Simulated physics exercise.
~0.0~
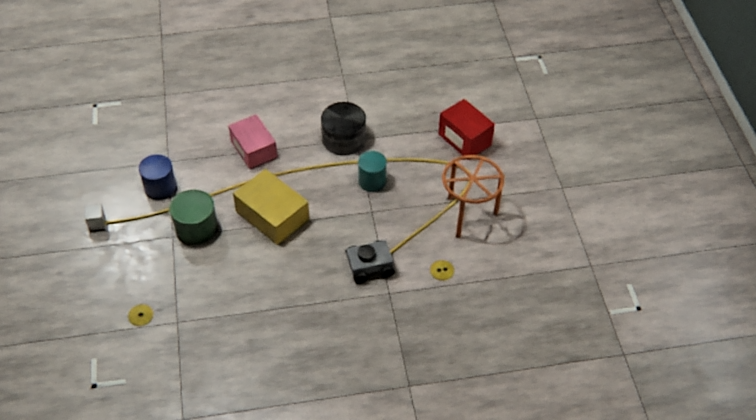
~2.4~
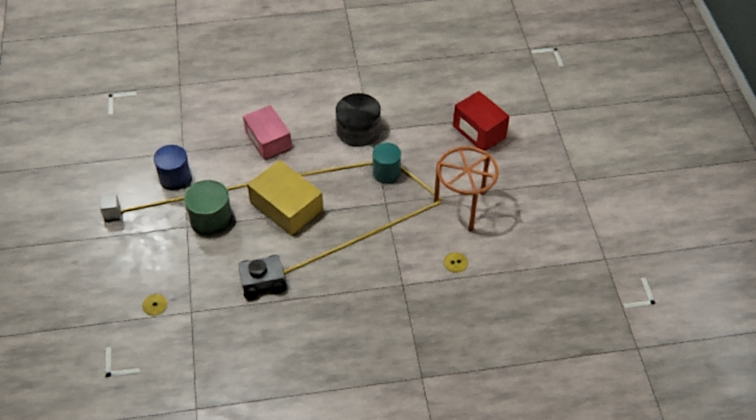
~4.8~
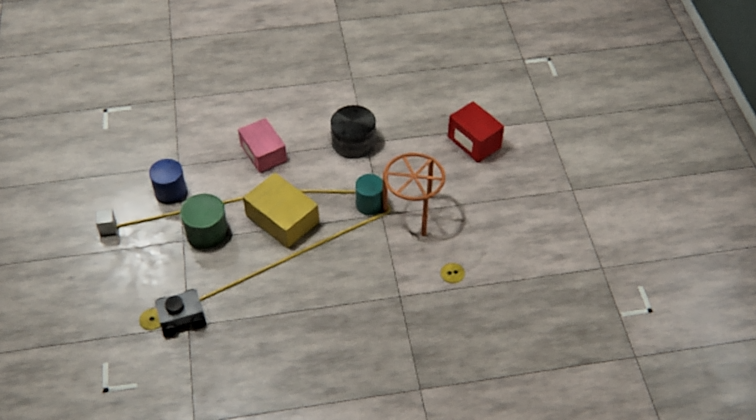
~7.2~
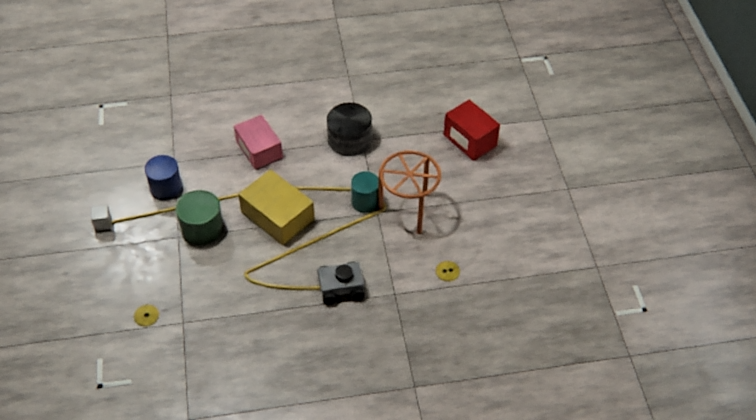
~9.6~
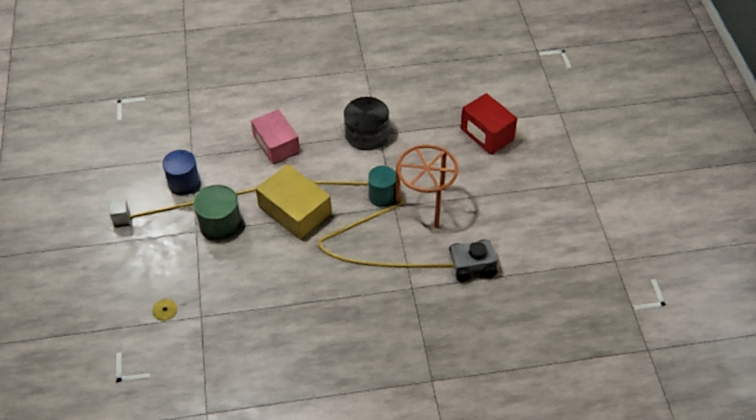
A low grey cart trailing a yellow lead from a small pale block sits on a grey tiled floor, seen from above at a slant. Blue and green tubs and a yellow crate stand left of centre, with a pink carton, black tub and red box behind and a teal tub and orange stool to the right. The cart travels left to the single-dotted yellow mark, drawing the lead against the stool and teal tub, which both shift slightly. It then turns back right, the lead curving loosely, and ends over the two-dotted mark, below the stool.
